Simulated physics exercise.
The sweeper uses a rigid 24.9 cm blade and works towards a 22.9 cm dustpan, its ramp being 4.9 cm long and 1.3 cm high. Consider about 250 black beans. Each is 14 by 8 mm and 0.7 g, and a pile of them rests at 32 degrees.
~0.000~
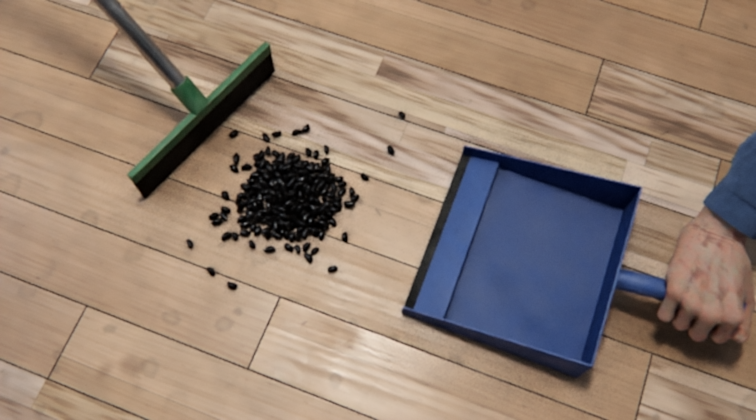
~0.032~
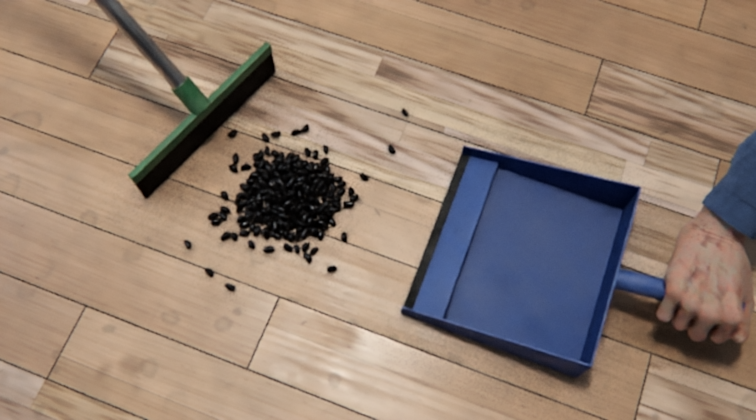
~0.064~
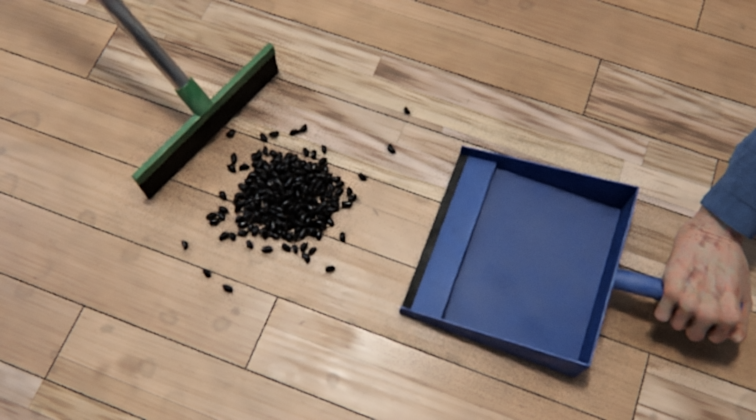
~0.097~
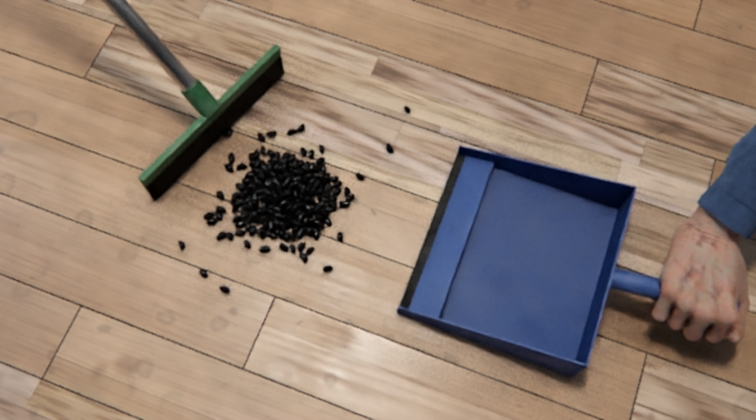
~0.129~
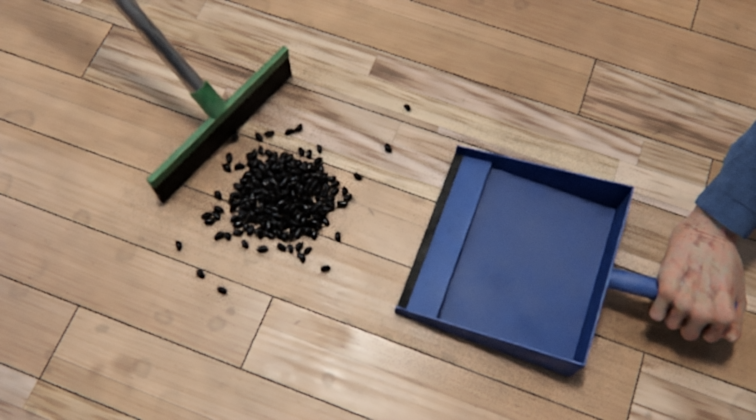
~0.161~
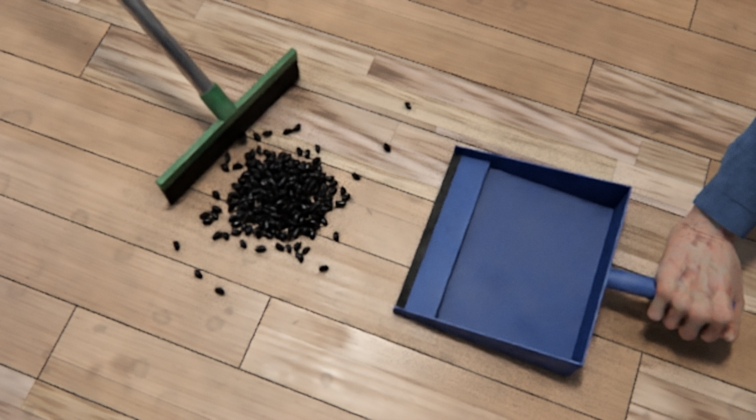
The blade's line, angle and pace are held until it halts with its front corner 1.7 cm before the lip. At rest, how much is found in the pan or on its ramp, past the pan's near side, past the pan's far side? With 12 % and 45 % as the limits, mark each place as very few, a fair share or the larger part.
My call: In the pan or on its ramp: Very few; past the pan's near side: Very few; past the pan's far side: Very few.
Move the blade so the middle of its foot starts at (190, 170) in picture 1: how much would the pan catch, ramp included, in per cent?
Estimate: ~ 5 %.
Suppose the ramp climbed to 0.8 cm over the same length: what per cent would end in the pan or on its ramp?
0 per cent.
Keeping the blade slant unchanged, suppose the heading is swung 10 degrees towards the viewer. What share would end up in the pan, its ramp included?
My guess is some 5 percent.
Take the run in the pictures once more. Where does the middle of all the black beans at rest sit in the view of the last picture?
In the last view, approximately (374, 238).
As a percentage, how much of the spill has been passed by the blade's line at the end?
25 %.
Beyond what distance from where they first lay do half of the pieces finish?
That distance is around 12 cm.
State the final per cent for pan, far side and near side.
The pan ends at 0 per cent, the near side at 10 per cent and the far side at 0 per cent.
After 0.41 s, middle of the blade 17 cm from the lip; 0 % over the lip, far side 0 %, near side 0 %.
After 0.58 s, middle of the blade 10 cm from the lip; 0 % over the lip, far side 0 %, near side 5 %.
Then, at 0.87 s, middle of the blade 6 cm from the lip; 0 % over the lip, far side 0 %, near side 5 %.
In the end, at 1.3 s, pan 0 %, near side 10 %, far side 0 %, in front of the lip or behind the blade 90 %.
